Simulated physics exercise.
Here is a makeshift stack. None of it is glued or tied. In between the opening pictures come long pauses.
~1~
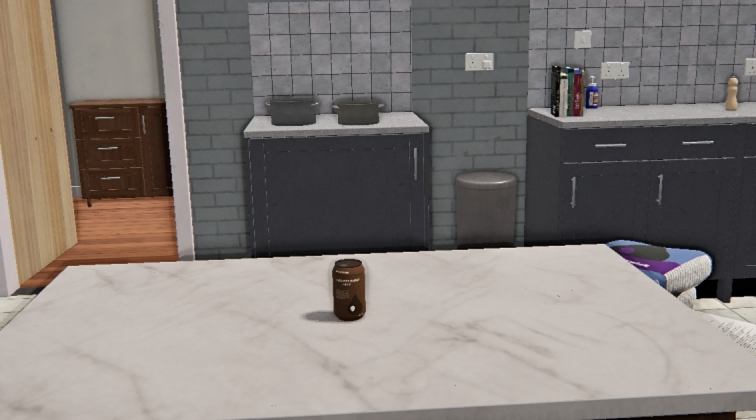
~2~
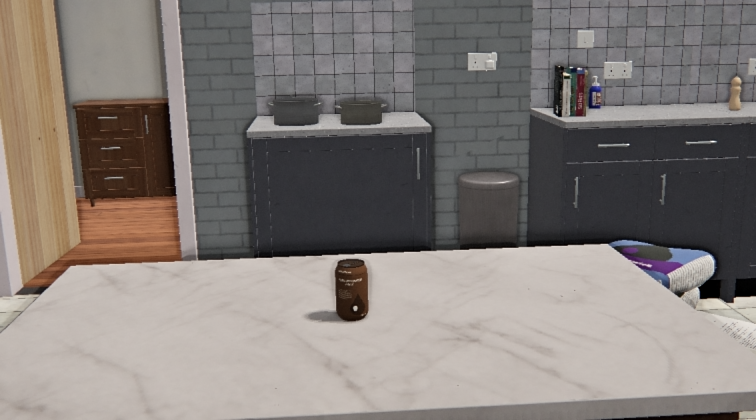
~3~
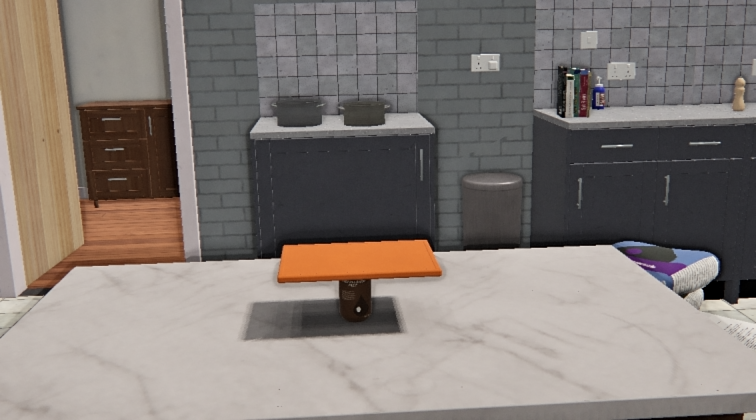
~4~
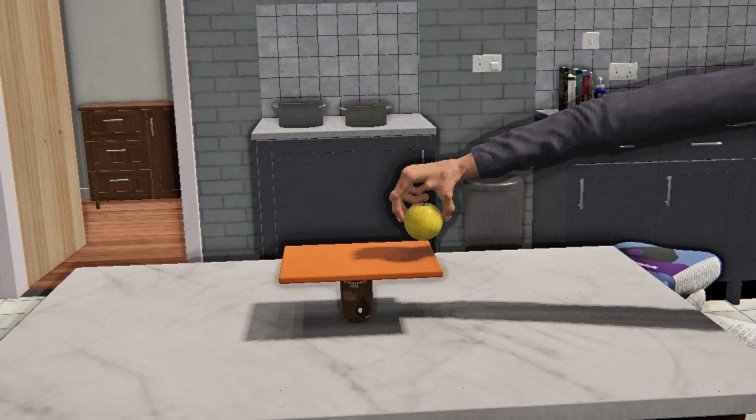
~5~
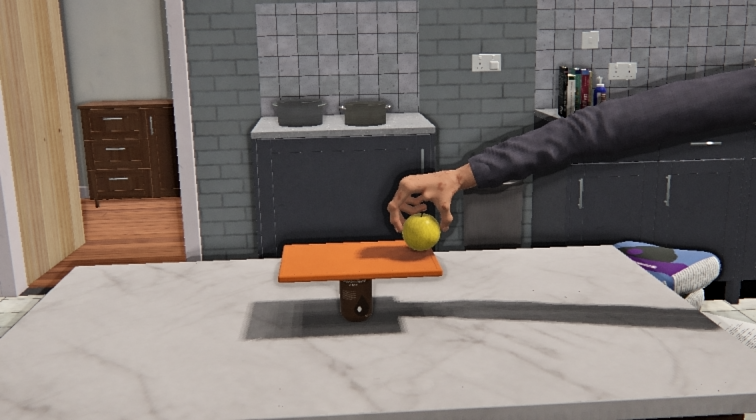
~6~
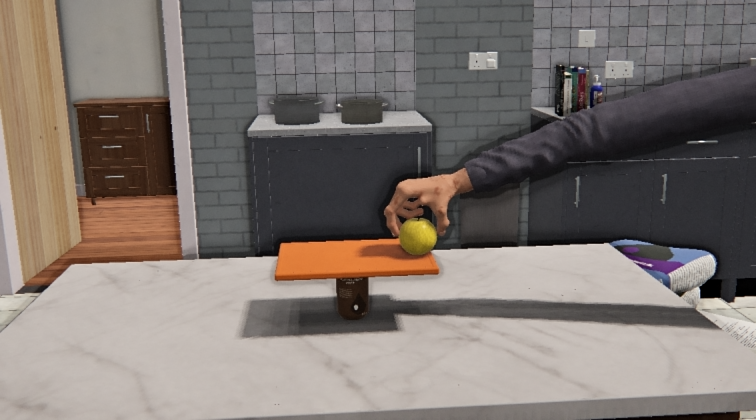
An orange board appeared on top of a brown can standing on a marble table, and then a hand reached in from the right and lowered a yellow apple onto the board's right side.
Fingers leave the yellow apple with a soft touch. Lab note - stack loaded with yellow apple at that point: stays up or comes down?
Observed: Comes down.
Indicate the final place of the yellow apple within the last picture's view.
I'd say around (441, 298) in the last view.
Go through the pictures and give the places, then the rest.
In the first frame, the last thing is not in view yet; brown can (349, 290).
In the second frame, the last thing is not in view yet; brown can (352, 290).
In the third frame, the last thing is not in view yet; brown can (355, 291).
In the fourth frame, on its way; yellow apple (423, 221); brown can (357, 292).
In the fifth frame, on its way; yellow apple (421, 232); brown can (356, 291).
In the sixth frame, set down, still held; yellow apple (418, 236); brown can (353, 289).
Then, 0.30 s after the last picture, yellow apple now fallen; orange lid tipped 46° from how it was.
Then, 0.40 s after the last picture, orange lid tipped 69° from how it was.
Then, 0.50 s after the last picture, orange lid tipped 74° from how it was.
Then, 1.40 s after the last picture, orange lid tipped 49° from how it was.
At rest, fallen, yellow apple; tipped over in the stack, orange lid; brown can in place. Seen from the same camera at the end, yellow apple near (442, 298). The stack loses its balance.
